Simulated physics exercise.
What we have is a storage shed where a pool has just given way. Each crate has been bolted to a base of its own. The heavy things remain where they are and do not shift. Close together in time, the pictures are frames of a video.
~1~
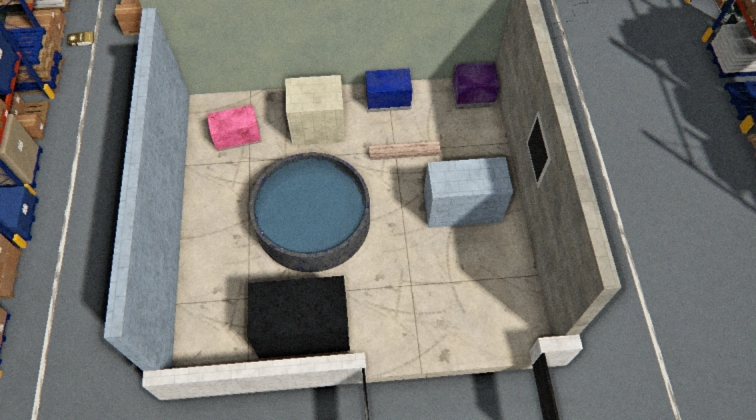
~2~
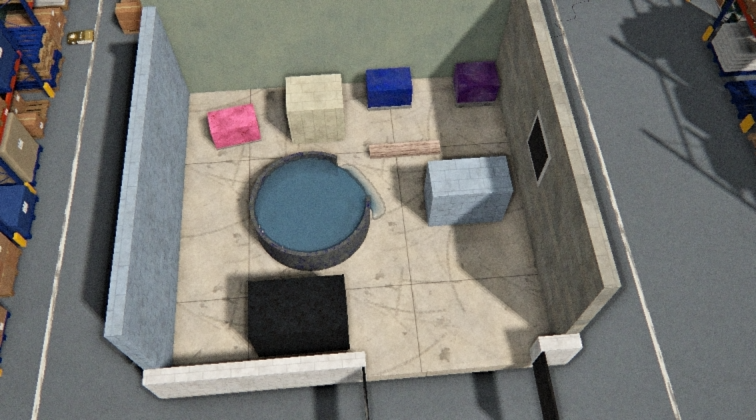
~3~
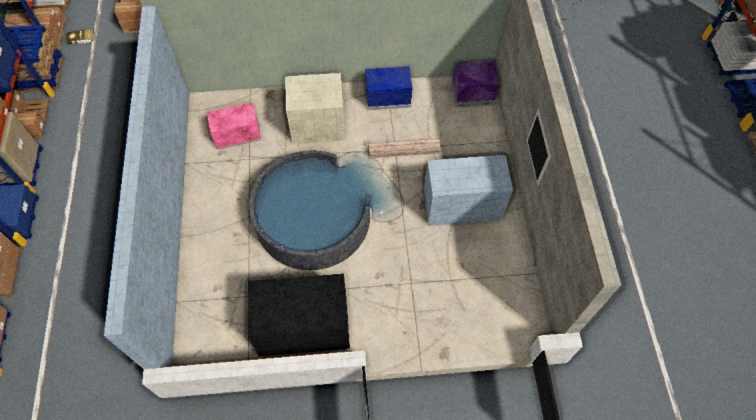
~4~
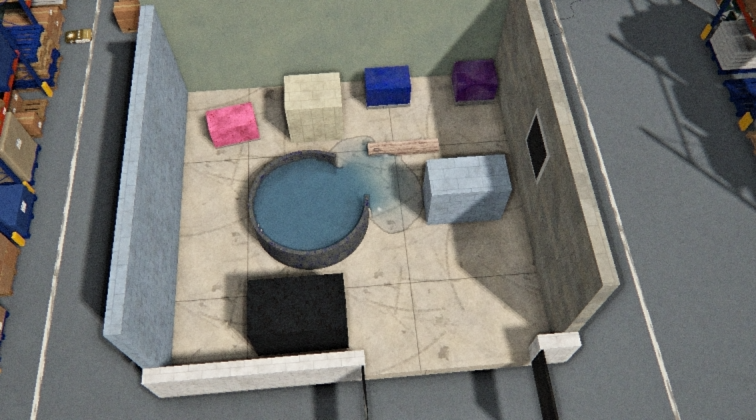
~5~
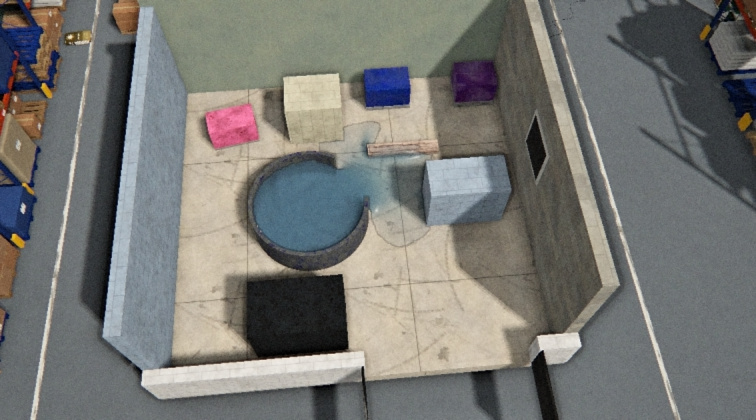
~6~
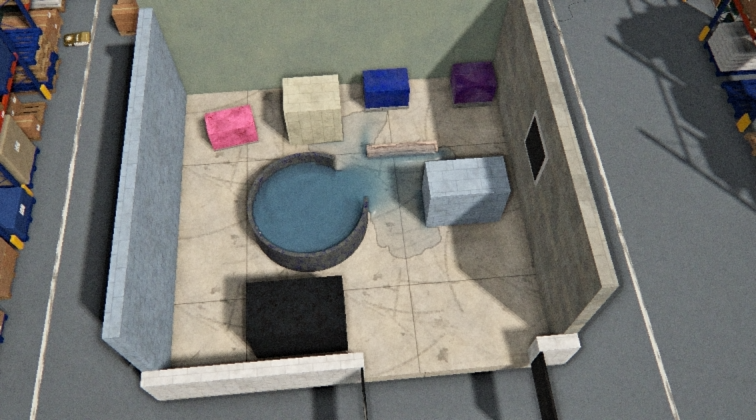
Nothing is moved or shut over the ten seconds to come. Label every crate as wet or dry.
Pink crate: Wet; blue crate: Wet; purple crate: Wet.
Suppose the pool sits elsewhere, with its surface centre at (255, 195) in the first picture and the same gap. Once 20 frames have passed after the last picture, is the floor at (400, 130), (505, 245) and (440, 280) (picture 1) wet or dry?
First drenched; next drenched; last drenched.
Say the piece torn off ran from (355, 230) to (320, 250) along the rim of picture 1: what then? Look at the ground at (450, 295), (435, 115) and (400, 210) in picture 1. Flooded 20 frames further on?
So it's liquid at the first, nothing at the second and nothing at the third.
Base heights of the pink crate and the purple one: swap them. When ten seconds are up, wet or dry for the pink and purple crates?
Pink: Stays clear; purple: Is reached.
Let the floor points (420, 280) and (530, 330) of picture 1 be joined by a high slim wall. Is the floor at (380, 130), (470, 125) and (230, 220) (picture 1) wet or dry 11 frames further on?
As listed: Under water, flooded, dry.
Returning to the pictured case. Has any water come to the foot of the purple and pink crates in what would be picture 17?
Note - purple hit, pink spared.
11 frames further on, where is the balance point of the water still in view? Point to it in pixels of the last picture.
It is near (375, 190).
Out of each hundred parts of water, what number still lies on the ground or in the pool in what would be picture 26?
Around 100 parts in a hundred.
A moment on, water covers 25 % of the floor; the pink crate not reached, the blue crate water round its plinth, the purple crate not reached.
Next, water covers 40 % of the floor; the pink crate not reached, the blue crate water round its plinth, the purple crate water round its plinth.
Then, water covers 50 % of the floor; the pink crate water round its plinth, the blue crate water round its plinth, the purple crate water round its plinth.
Later, water covers 65 % of the floor; the pink crate water round its plinth, the blue crate water round its plinth, the purple crate water round its plinth.
In the end, water covers 90 % of the floor; the pink crate was topped, the blue crate was topped, the purple crate was topped.
